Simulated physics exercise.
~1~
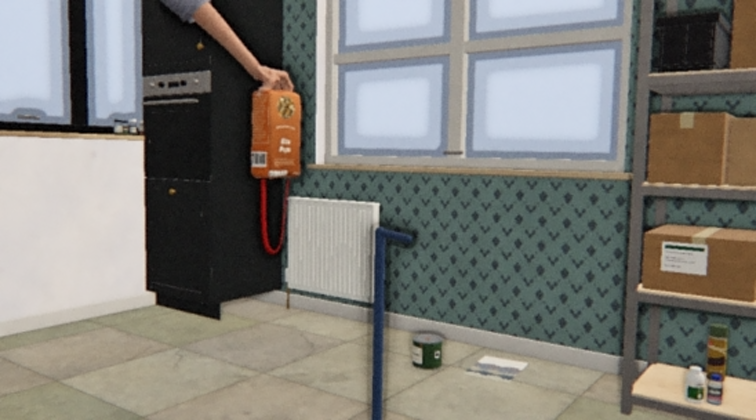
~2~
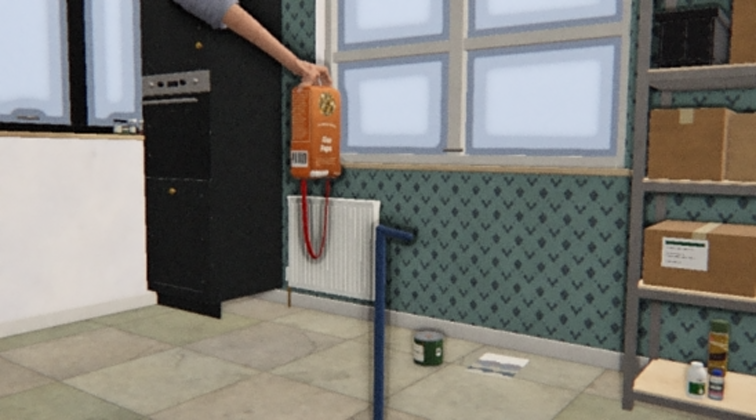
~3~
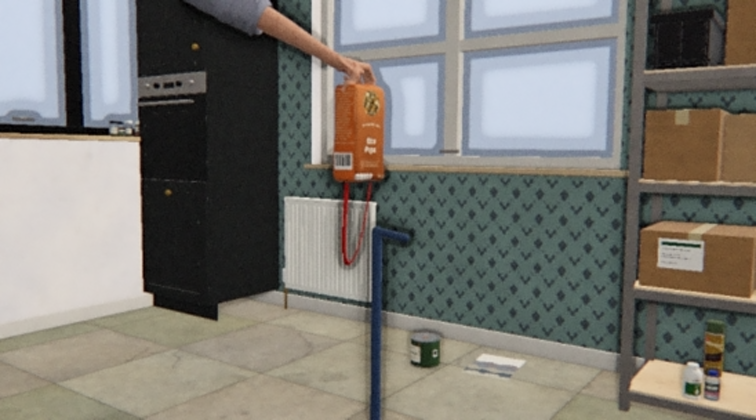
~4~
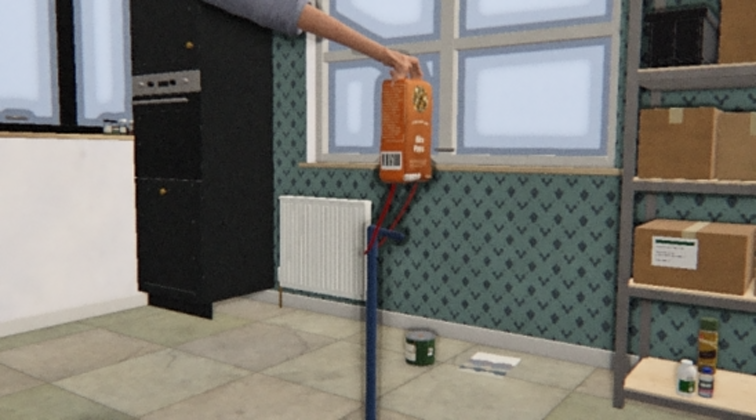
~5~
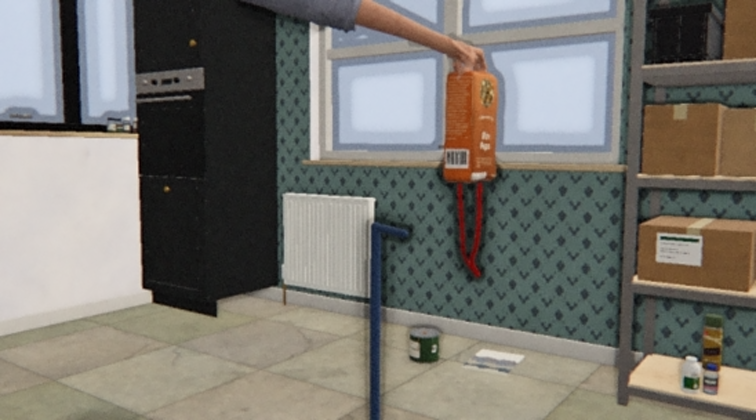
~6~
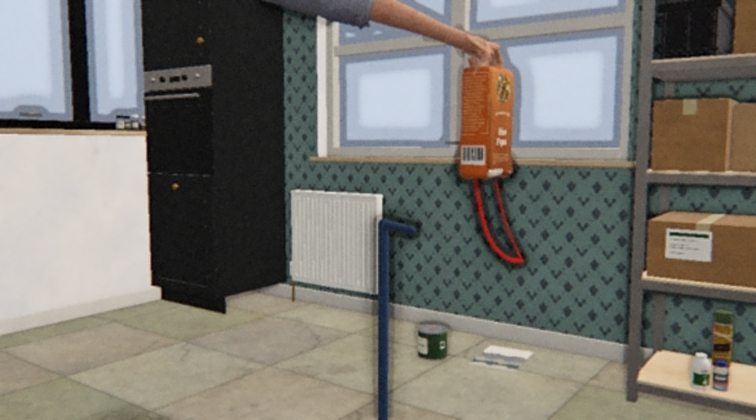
The clip shows a hand carrying an orange sack with a dangling red loop from left to right across a room, past a blue hooked post near a white radiator, ending with the sack held to the right of the post, its loop hanging free.
